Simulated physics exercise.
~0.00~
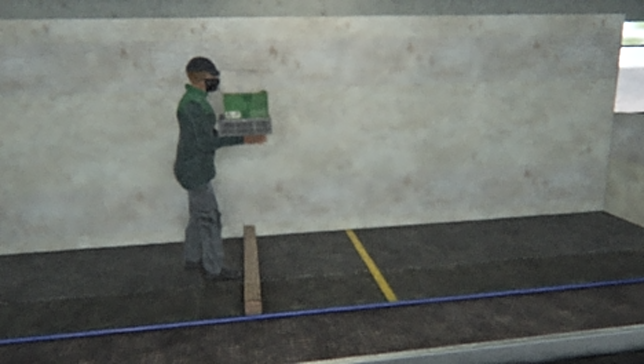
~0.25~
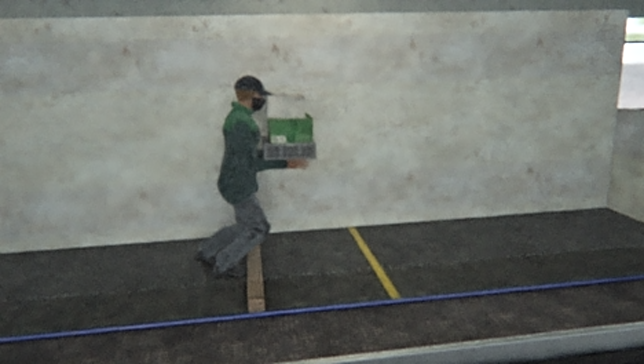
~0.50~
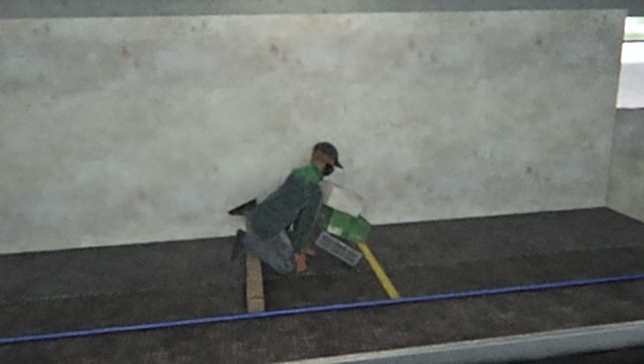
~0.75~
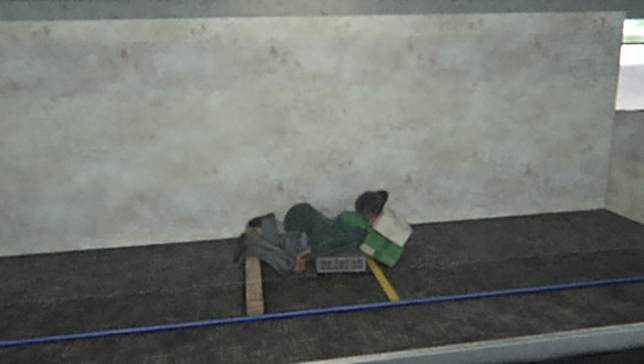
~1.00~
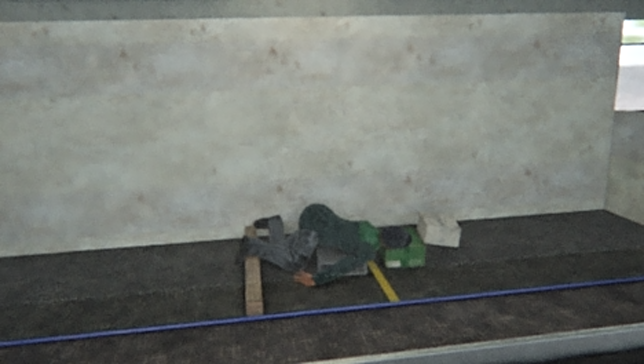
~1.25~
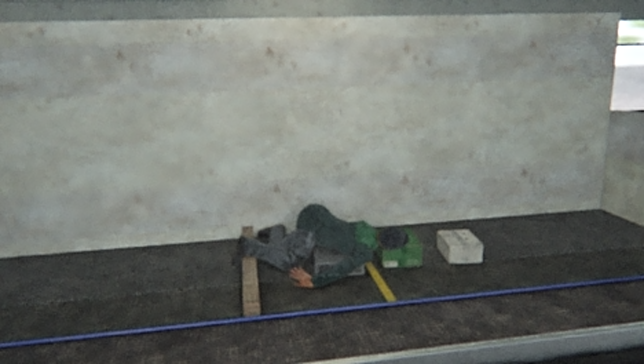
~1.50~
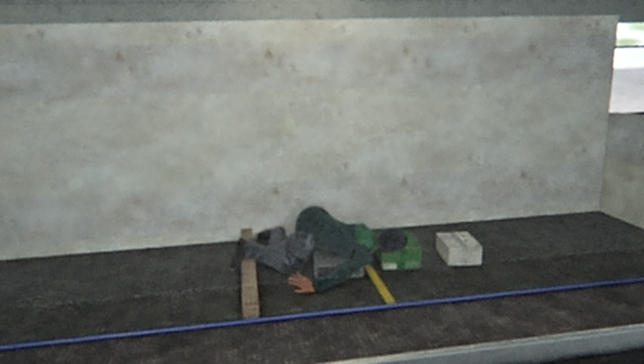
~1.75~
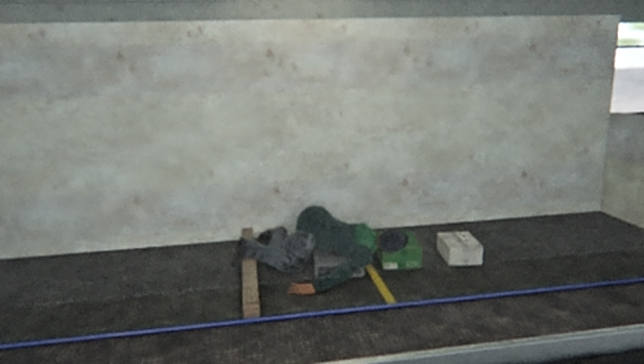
A person in a dark cap, green jacket and grey trousers walks right along a dark floor before a pale wall, carrying a grey crate with a green parcel and white carton, seen side-on from a slightly swaying camera. A low brown rail, a yellow line and a blue strip cross the view. At the rail the person pitches forward, and the load tips down ahead. The crate lands short of the yellow line, while the parcel and carton slide past it. Finally the person lies crumpled, head beyond the line against the parcel, the carton resting farthest right.
